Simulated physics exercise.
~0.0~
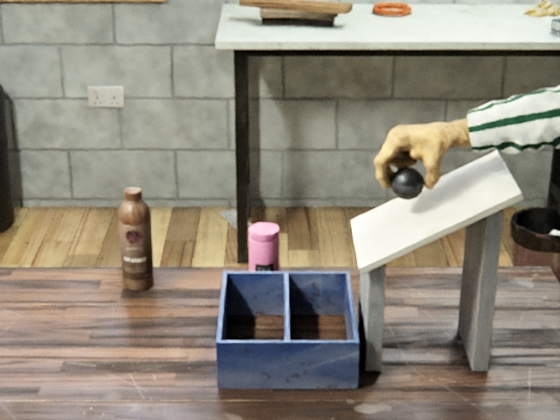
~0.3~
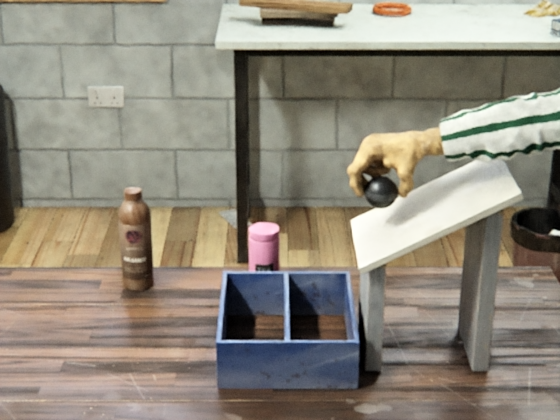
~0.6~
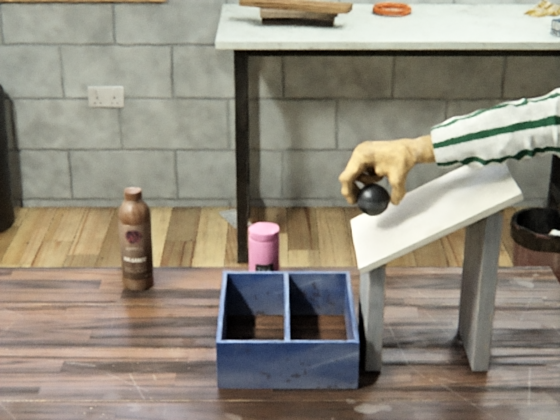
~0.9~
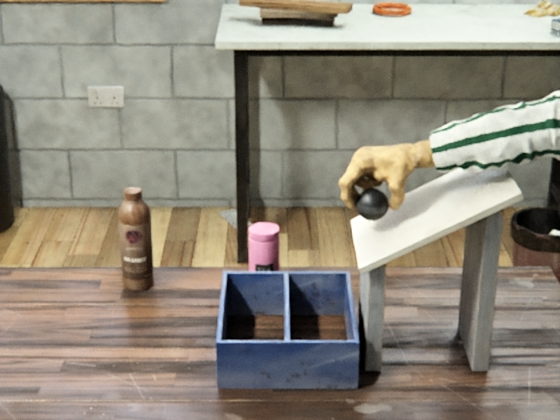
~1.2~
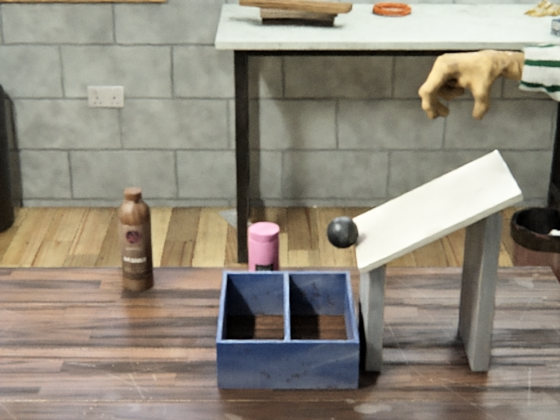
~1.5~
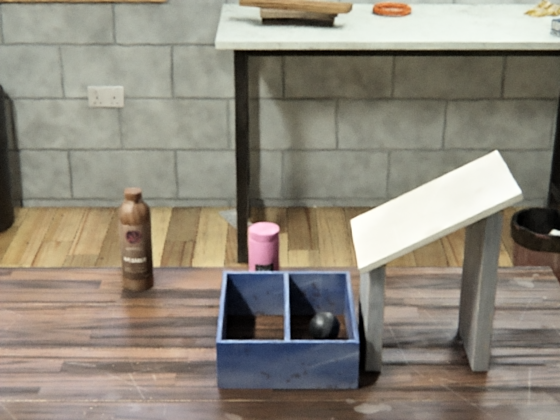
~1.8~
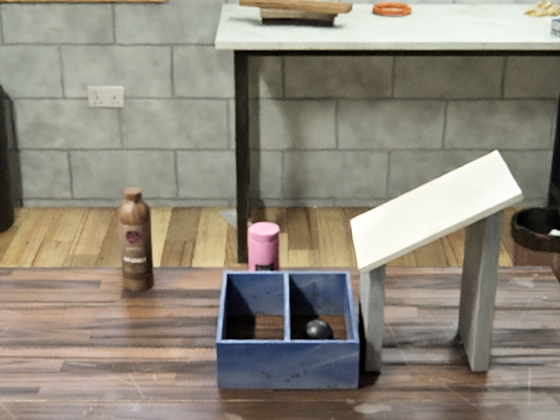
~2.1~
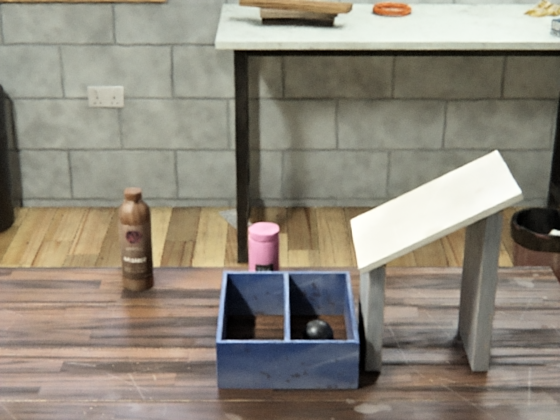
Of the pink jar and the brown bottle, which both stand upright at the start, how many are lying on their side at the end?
None of them are lying on their side at the end. The pink jar and the brown bottle both remain standing upright.
The footage shows a hand holding a black ball on a slanted board, moving it down toward the lower left edge and letting go, after which the ball drops into the nearer bay of a blue tray and settles there.
